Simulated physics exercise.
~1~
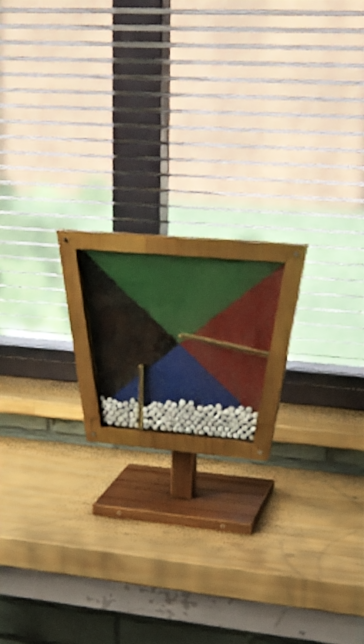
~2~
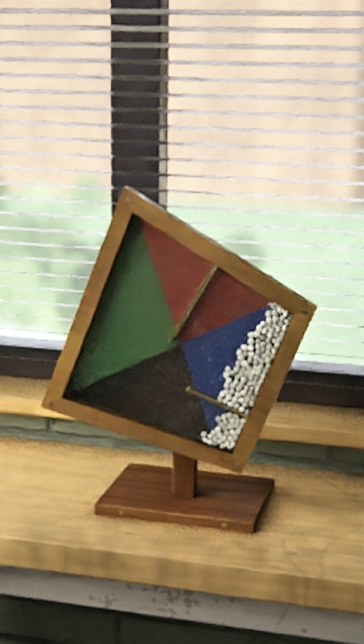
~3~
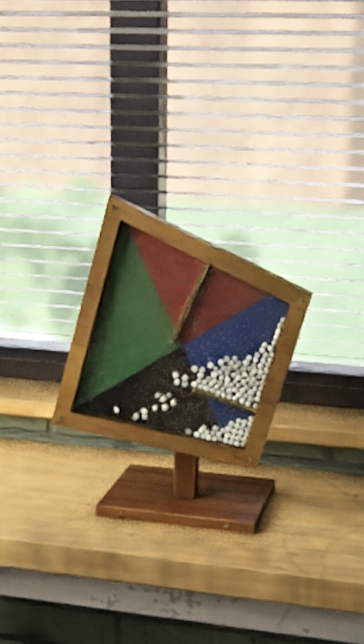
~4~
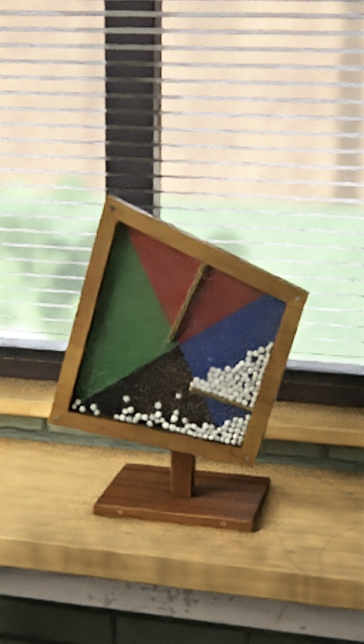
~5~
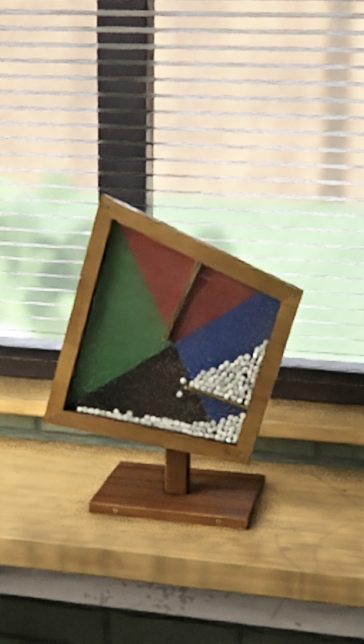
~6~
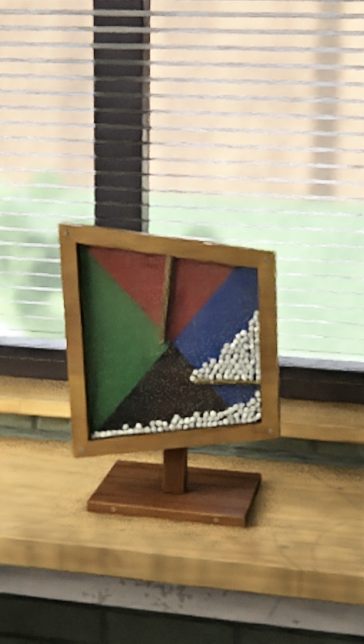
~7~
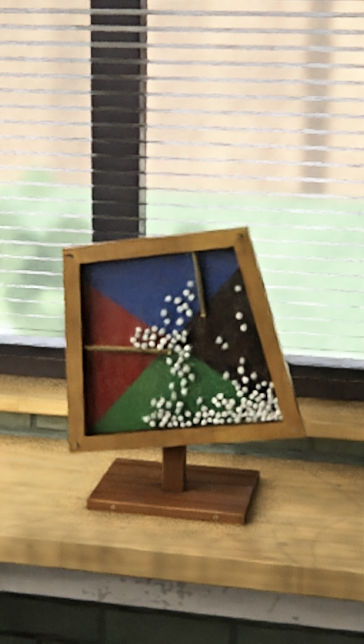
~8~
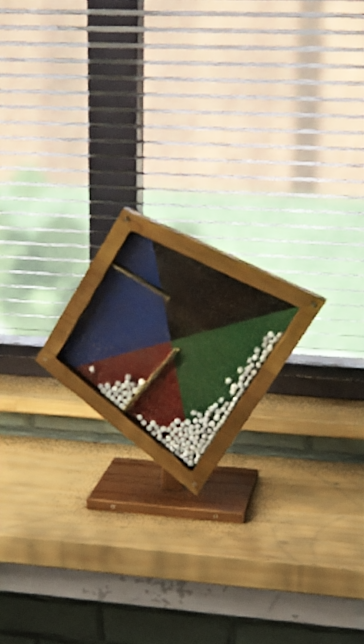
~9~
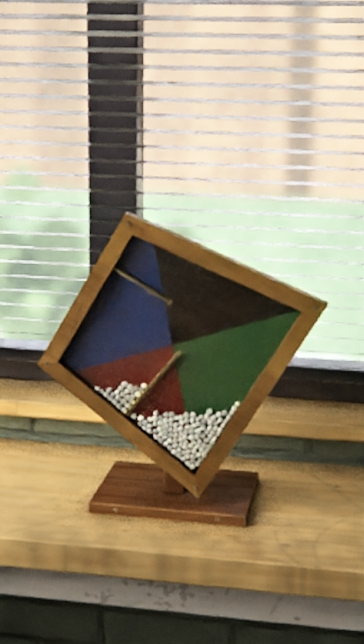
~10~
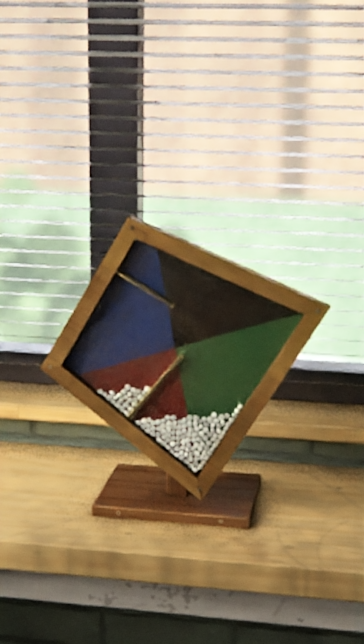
A square wooden case with a clear front stands on a small wooden base on a pale wooden ledge, seen from the front before a window with white blinds. Its back is painted in green, red, blue and black wedges, with two thin bars inside and white beads lying along the bottom. The case turns anticlockwise and pauses tilted, while the beads slide down from the blue side across the black. It then turns further the same way, tumbling the beads over the green and red. Finally it rests on a slant, the beads settled in the lower corner over red and green, parted by a bar.
